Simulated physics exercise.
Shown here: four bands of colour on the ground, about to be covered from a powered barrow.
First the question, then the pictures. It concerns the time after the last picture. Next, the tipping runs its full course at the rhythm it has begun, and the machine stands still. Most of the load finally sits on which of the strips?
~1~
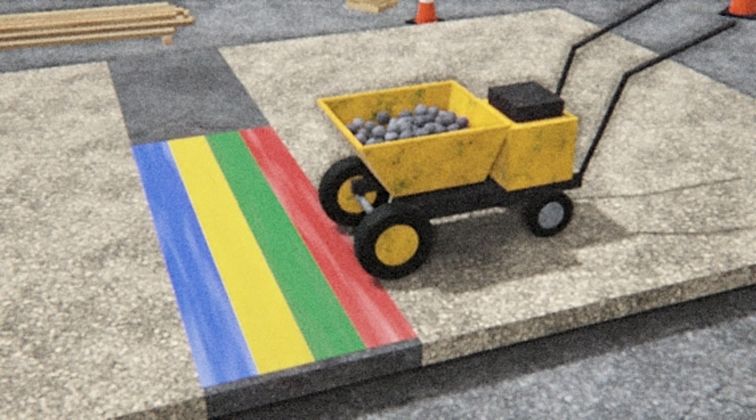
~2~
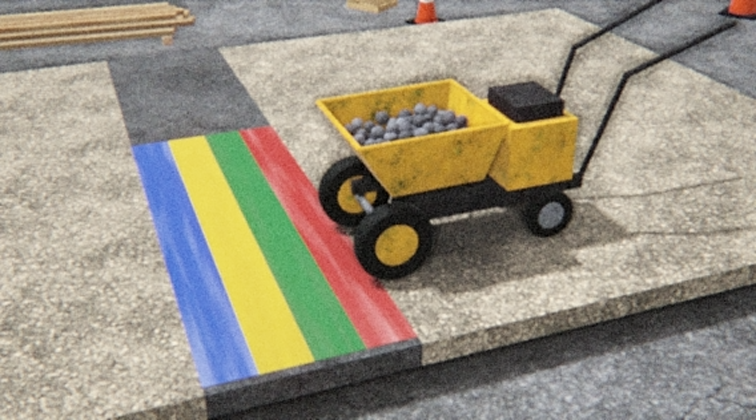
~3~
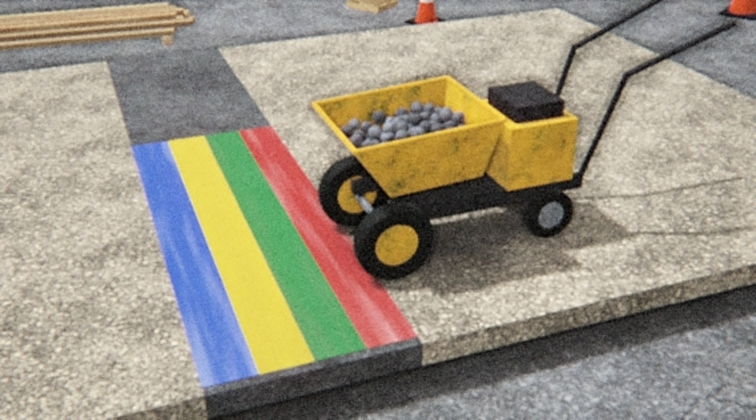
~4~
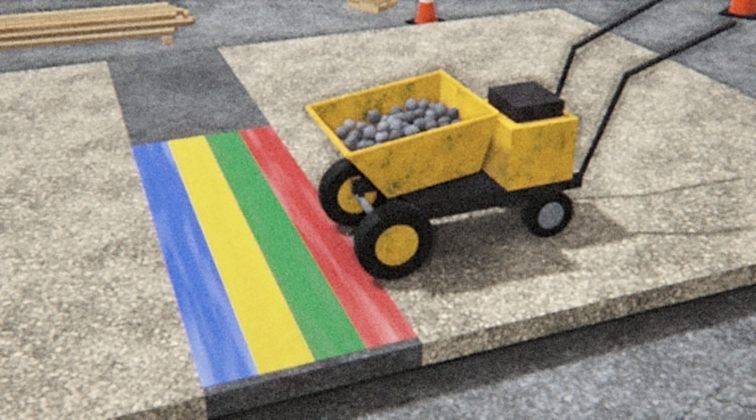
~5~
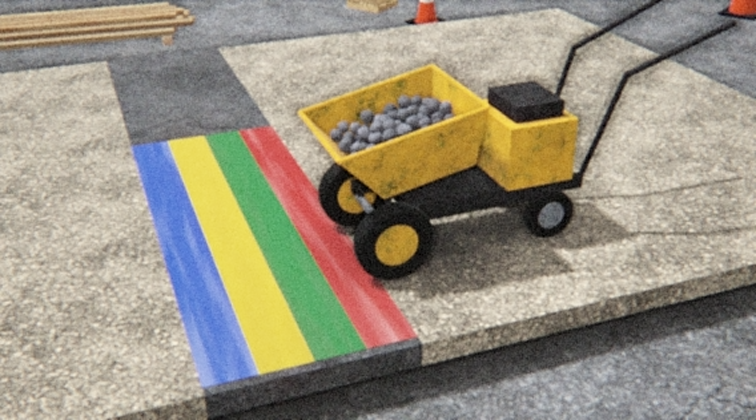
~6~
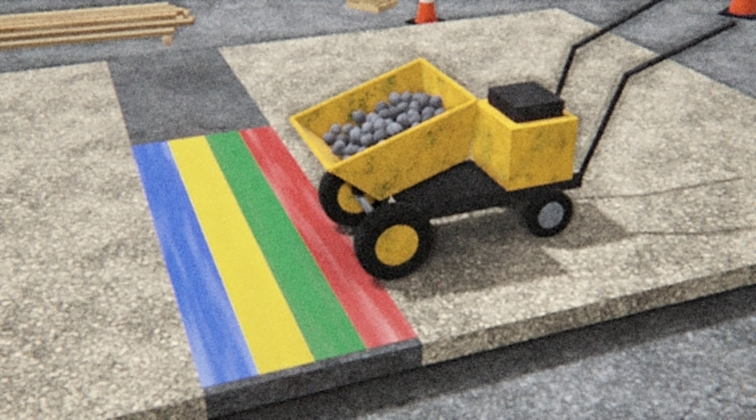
It sits mostly on the yellow strip.
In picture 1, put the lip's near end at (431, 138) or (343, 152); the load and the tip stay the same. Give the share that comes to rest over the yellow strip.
First try: Around 20 %; second try: Around 30 %.
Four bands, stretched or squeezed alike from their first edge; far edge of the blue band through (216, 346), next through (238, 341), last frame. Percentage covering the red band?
About 0 % and 0 %.
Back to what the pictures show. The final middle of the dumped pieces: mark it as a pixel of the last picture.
Somewhere close to (223, 275) in the last picture.
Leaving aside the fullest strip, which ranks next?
It's the blue strip next.
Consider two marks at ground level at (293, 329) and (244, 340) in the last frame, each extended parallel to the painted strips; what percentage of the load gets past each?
Close to 80 and 40 per cent respectively.
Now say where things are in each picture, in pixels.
In the first frame, lip of the skip (362, 149), level; top of the load (419, 136), round cobbles; red strip (370, 307); green strip (321, 318); yellow strip (270, 330); blue strip (217, 341).
In the second frame, lip of the skip (360, 150), level; top of the load (411, 131).
In the third frame, lip of the skip (355, 152), tipped barely; top of the load (425, 127).
In the fourth frame, lip of the skip (349, 156), tipped a little; top of the load (429, 124).
In the fifth frame, lip of the skip (340, 162), tipped a little; top of the load (422, 120).
In the sixth frame, lip of the skip (330, 170), tipped clearly; top of the load (413, 116); red strip (370, 307); green strip (321, 318); yellow strip (270, 330); blue strip (217, 341).
Just after the last frame, skip tipped steeply; every one in the skip.
A moment on, skip tipped right over; the larger part in the skip; roughly a quarter over the yellow strip; just a few over the blue strip.
Further on, skip tipped right over; roughly a quarter in the skip; just a few over the green strip; roughly a third over the yellow strip; roughly a quarter over the blue strip; about a tenth off the paint.
When it is over, skip tipped right over; about a tenth in the skip; not one over the red strip; just a few over the green strip; roughly half over the yellow strip; roughly a quarter over the blue strip; about a tenth off the paint.
